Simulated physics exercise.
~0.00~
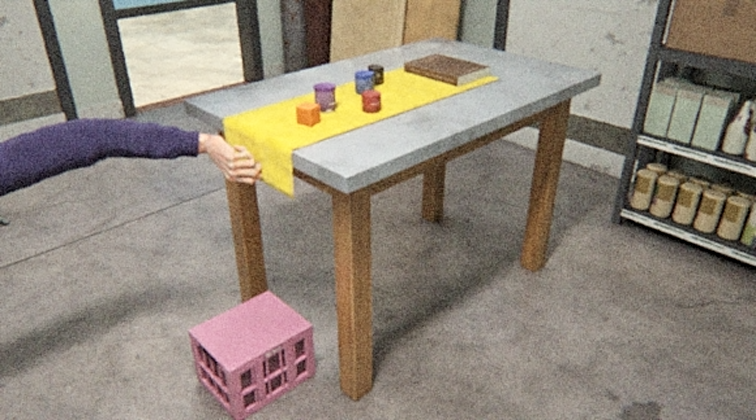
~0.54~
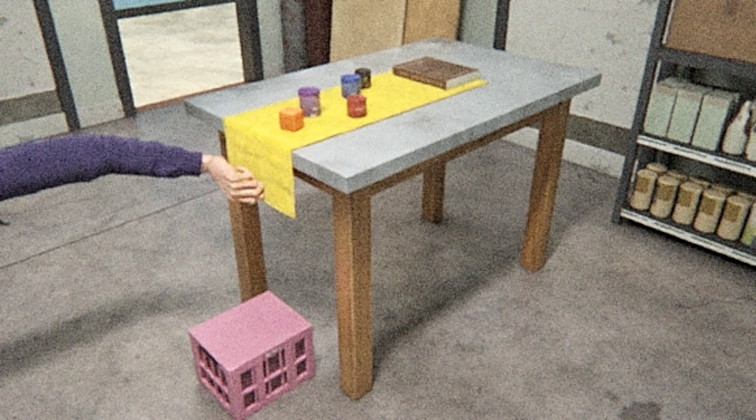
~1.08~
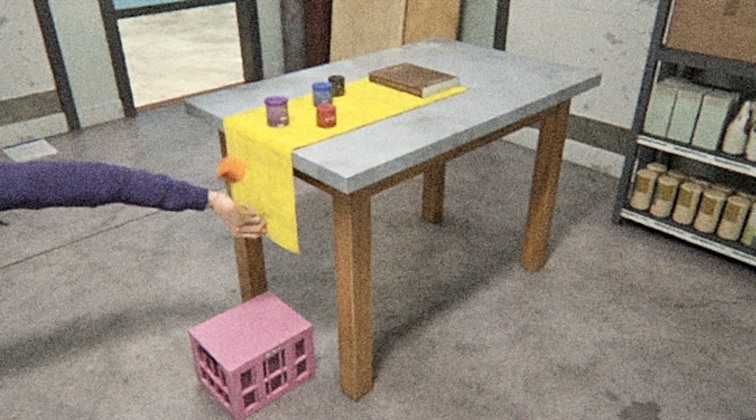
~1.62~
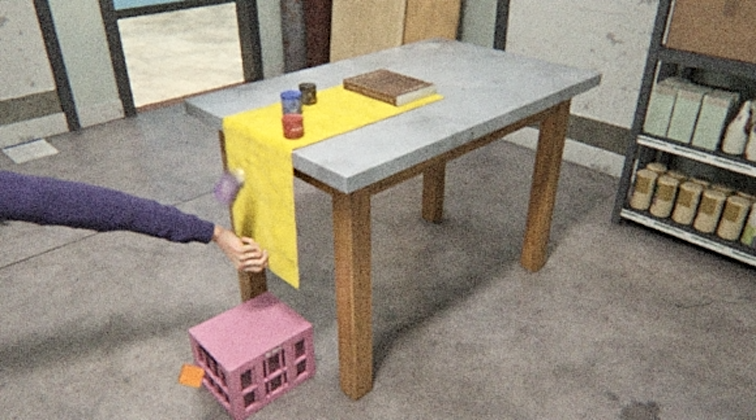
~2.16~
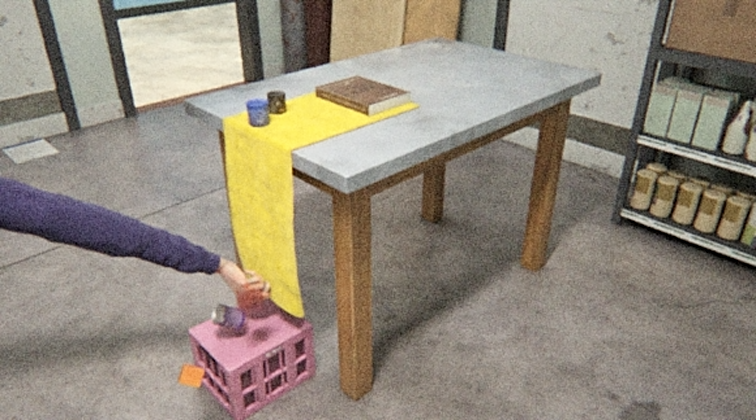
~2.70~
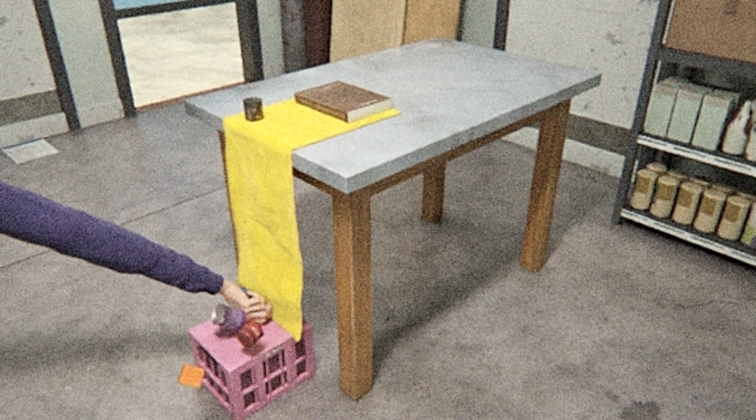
A hand in a purple sleeve pulled a yellow cloth down off a grey table until its hem reached a pink crate, dragging the orange cube, then the purple can, red pot and blue pot over the edge, while a black pot and brown book stayed on top.
